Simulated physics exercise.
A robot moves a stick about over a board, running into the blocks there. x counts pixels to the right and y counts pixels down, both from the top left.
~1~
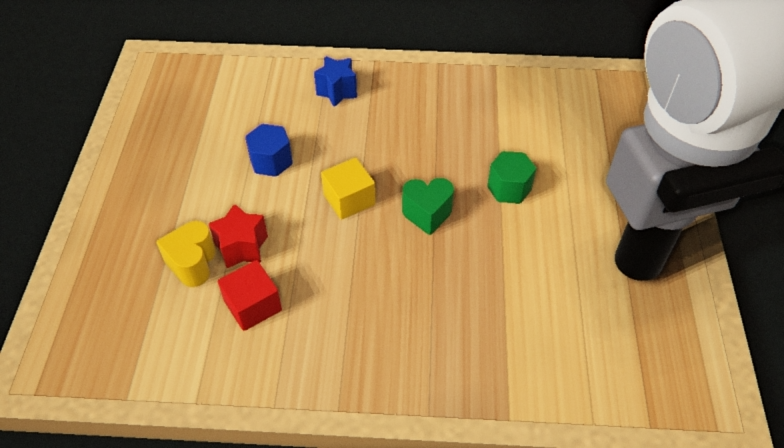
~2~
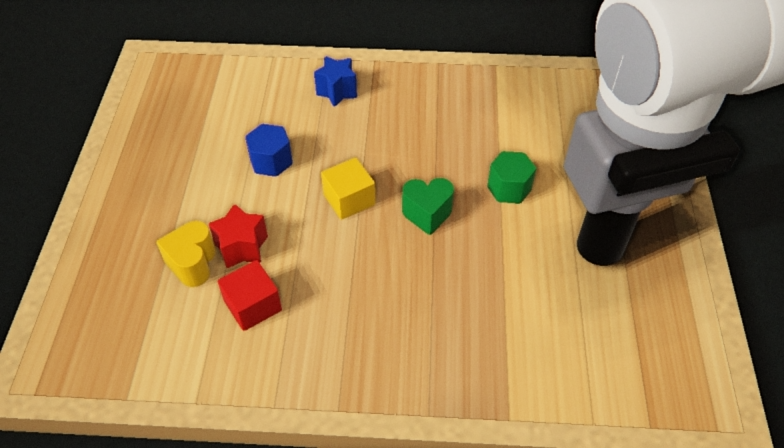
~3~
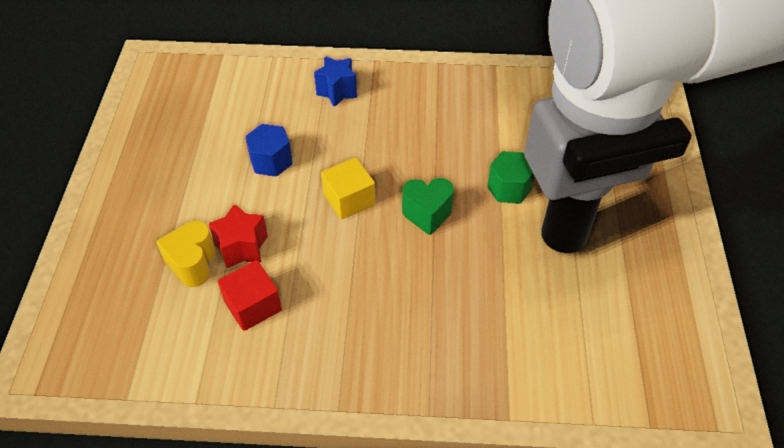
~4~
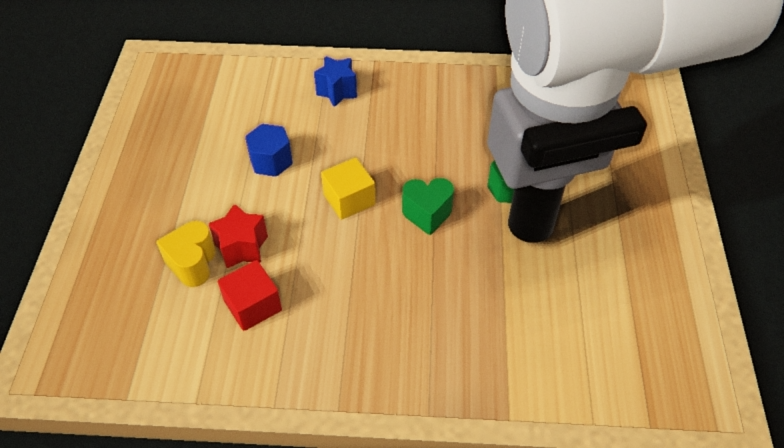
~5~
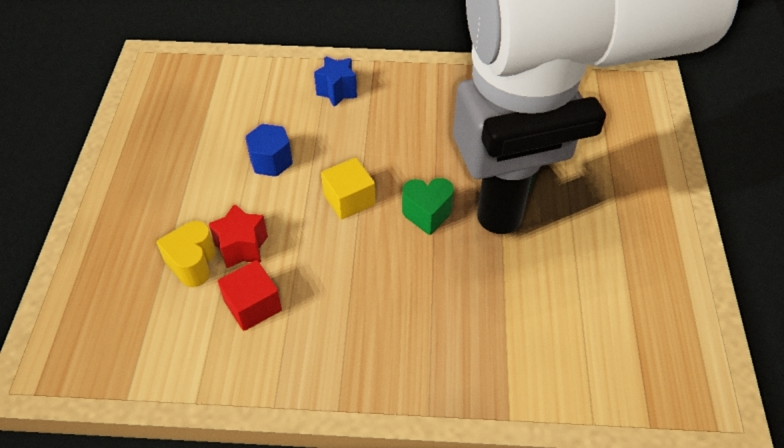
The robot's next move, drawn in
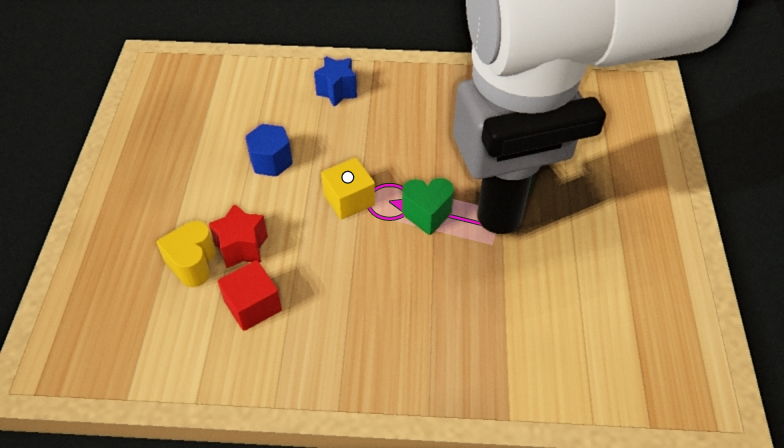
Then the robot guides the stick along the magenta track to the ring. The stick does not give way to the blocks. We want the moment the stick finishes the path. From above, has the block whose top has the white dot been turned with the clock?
Yes.
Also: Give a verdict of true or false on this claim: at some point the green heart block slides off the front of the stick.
This is false.
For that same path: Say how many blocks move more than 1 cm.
I'd put the number at two.
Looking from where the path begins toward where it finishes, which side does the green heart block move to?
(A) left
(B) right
Option A.
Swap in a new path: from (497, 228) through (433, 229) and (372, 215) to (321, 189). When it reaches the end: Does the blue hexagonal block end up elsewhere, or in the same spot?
Here the blue hexagonal block moves off its spot.
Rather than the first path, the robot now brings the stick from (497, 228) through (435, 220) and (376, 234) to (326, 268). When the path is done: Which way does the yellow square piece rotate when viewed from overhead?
It is turned clockwise.
The drawn path runs in a line from (497, 228) to (390, 202); the dot is on the yellow square piece.
On the path given first. One third of the way, stick (462, 208); green heart block (419, 191).
Two thirds of the way, stick (425, 199); yellow square piece (336, 176), turned 15° clockwise; green heart block (384, 189), turned 40° anticlockwise.
At the end, stick (390, 190); yellow square piece (319, 178), turned 55° clockwise; green heart block (352, 194), turned 60° anticlockwise; green hexagonal block not moved.
